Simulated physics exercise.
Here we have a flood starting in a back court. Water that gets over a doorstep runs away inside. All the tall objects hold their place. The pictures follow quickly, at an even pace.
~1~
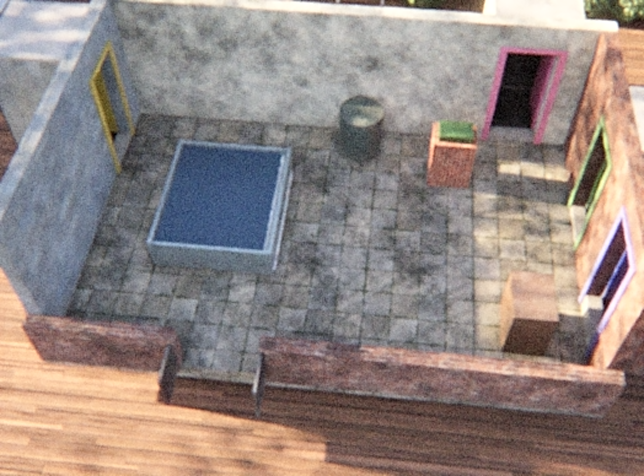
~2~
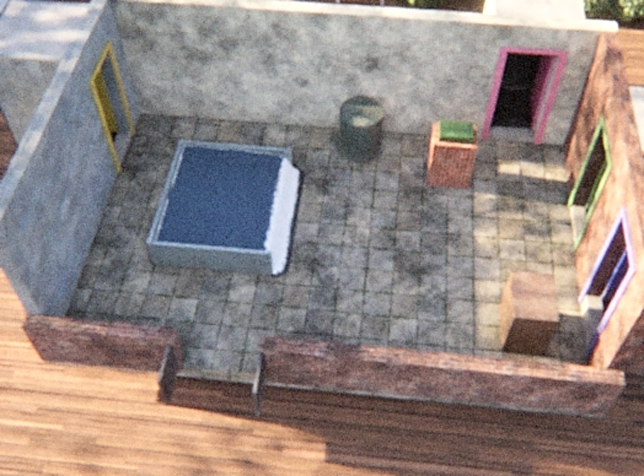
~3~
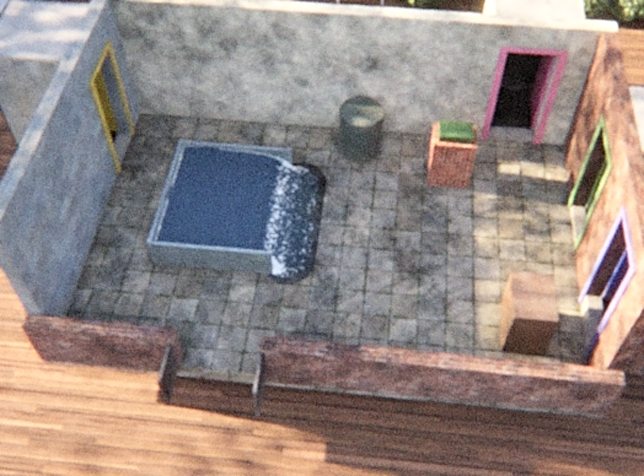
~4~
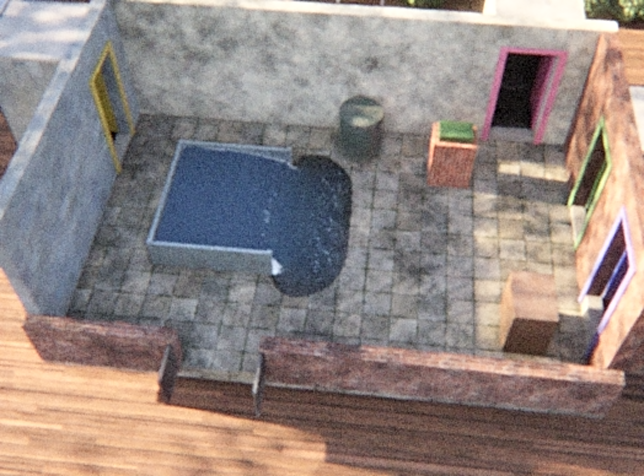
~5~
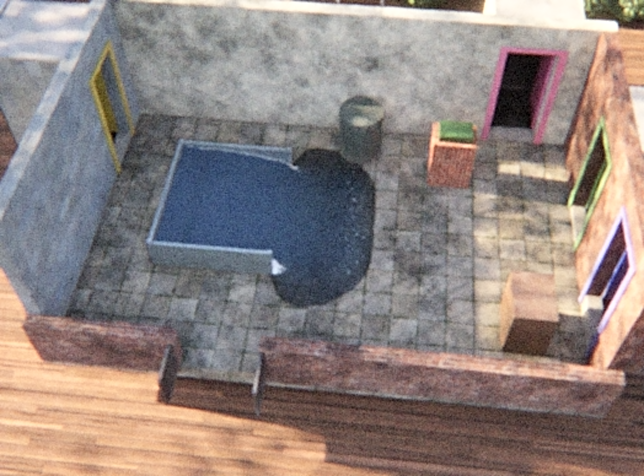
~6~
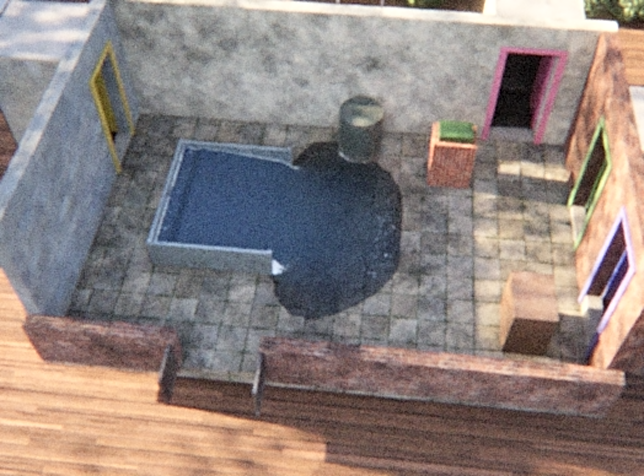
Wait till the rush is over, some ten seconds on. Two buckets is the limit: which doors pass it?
In the end: The green door takes more than that; the yellow door stays under that; the pink door stays under that; the blue door stays under that.
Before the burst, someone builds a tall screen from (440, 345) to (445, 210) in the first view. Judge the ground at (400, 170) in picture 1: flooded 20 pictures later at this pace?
At that place: Covered.
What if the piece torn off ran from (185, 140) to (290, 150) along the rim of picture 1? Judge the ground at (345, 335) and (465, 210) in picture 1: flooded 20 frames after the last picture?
As listed: Clear, dry.
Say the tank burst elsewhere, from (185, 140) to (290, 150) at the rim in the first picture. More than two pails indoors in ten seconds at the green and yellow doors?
Then: The green one lets less in, the yellow one is over.
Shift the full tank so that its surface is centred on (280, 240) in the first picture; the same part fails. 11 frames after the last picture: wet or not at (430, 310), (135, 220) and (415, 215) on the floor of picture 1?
In that order: Under water, dry, under water.
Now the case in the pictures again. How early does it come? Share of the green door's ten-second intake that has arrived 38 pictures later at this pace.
I make it 95 per cent.
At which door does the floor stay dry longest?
I say the yellow one.
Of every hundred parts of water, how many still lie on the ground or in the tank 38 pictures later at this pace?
I make it 94 per cent.
A moment on, water covers 35 % of the floor; the green door not reached, the yellow door not reached, the pink door not reached, the blue door not reached.
Next, water covers 50 % of the floor; the green door under two buckets in, the yellow door not reached, the pink door not reached, the blue door not reached.
Then, water covers 60 % of the floor; the green door over two buckets in, the yellow door not reached, the pink door wet at the sill, nothing in, the blue door wet at the sill, nothing in.
Later, water covers 70 % of the floor; the green door far over two buckets in, the yellow door not reached, the pink door wet at the sill, nothing in, the blue door wet at the sill, nothing in.
In the end, water covers 85 % of the floor; the green door far over two buckets in, the yellow door wet at the sill, nothing in, the pink door wet at the sill, nothing in, the blue door wet at the sill, nothing in.
